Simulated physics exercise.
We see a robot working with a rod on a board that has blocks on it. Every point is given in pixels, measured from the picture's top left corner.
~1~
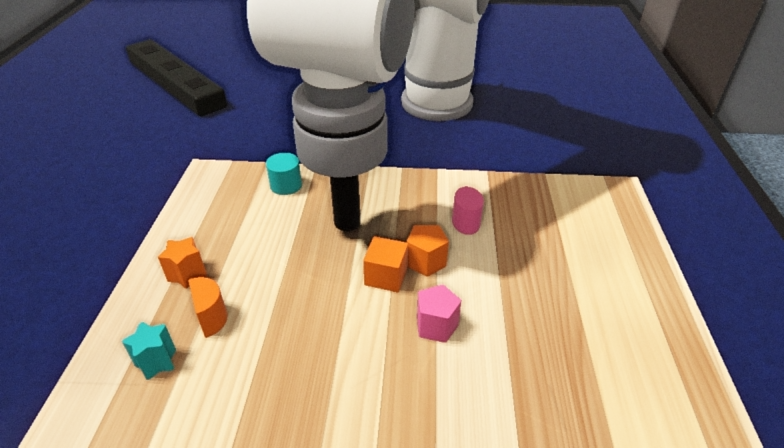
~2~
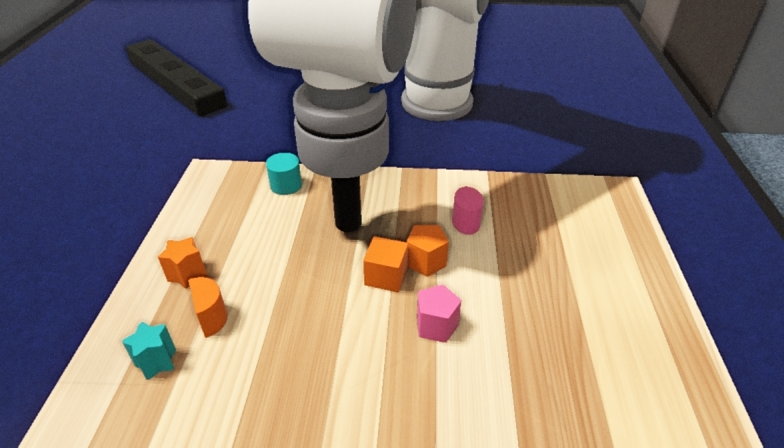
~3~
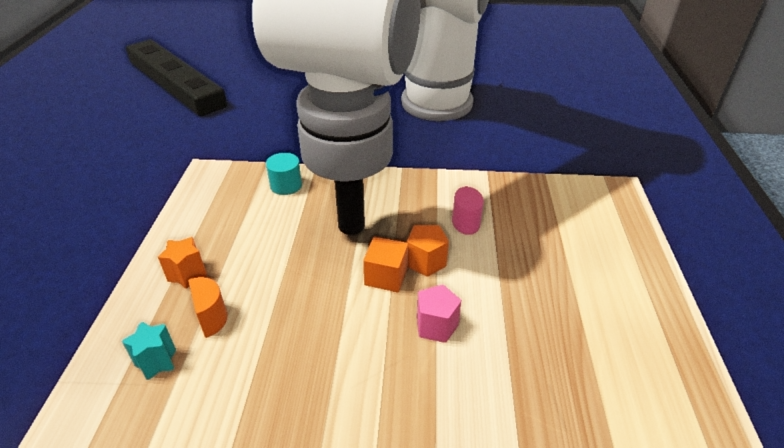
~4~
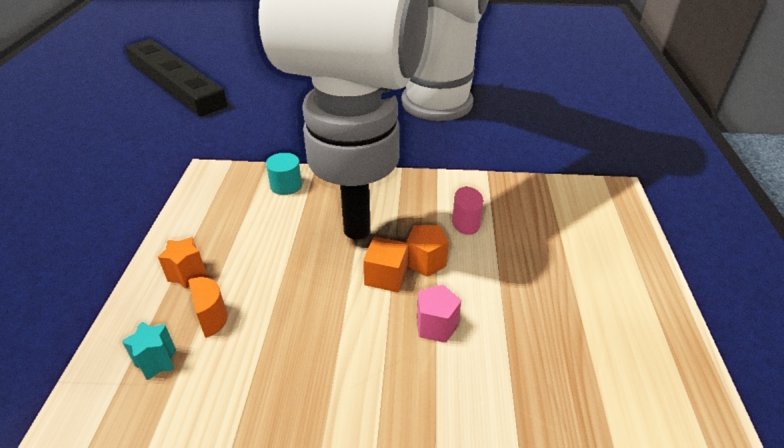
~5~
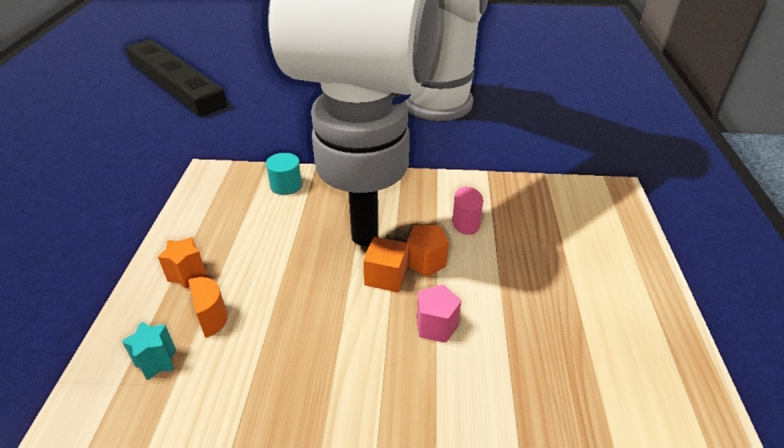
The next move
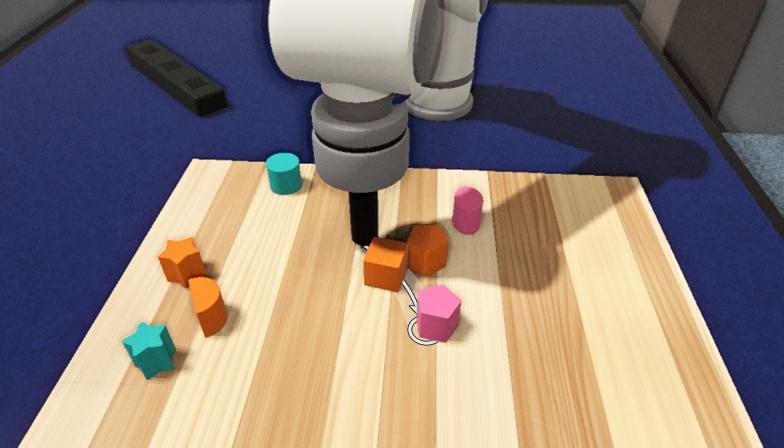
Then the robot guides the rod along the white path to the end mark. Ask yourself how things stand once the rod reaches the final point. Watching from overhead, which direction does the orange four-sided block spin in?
Its rotation is clockwise.
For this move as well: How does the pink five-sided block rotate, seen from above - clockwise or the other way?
It is turned anticlockwise.
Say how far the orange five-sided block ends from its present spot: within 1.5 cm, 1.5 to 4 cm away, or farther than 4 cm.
It falls in the under 1.5 cm band.
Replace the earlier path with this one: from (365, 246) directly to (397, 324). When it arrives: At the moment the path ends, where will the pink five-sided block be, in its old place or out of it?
Displaced, by a centimetre or more.
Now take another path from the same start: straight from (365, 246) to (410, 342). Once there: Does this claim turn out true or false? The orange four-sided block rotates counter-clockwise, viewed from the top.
My answer: True.
The drawn path runs from (365, 246) by way of (391, 268) and (412, 296) to (426, 330).
On the path given first. One third of the way, rod (392, 261); orange four-sided block (394, 268), turned 15° anticlockwise.
Two thirds of the way, rod (413, 287); orange four-sided block (397, 295).
At the end, rod (427, 321); orange four-sided block (390, 311), turned 50° clockwise; orange five-sided block not moved; pink five-sided block (459, 322), turned 40° anticlockwise.
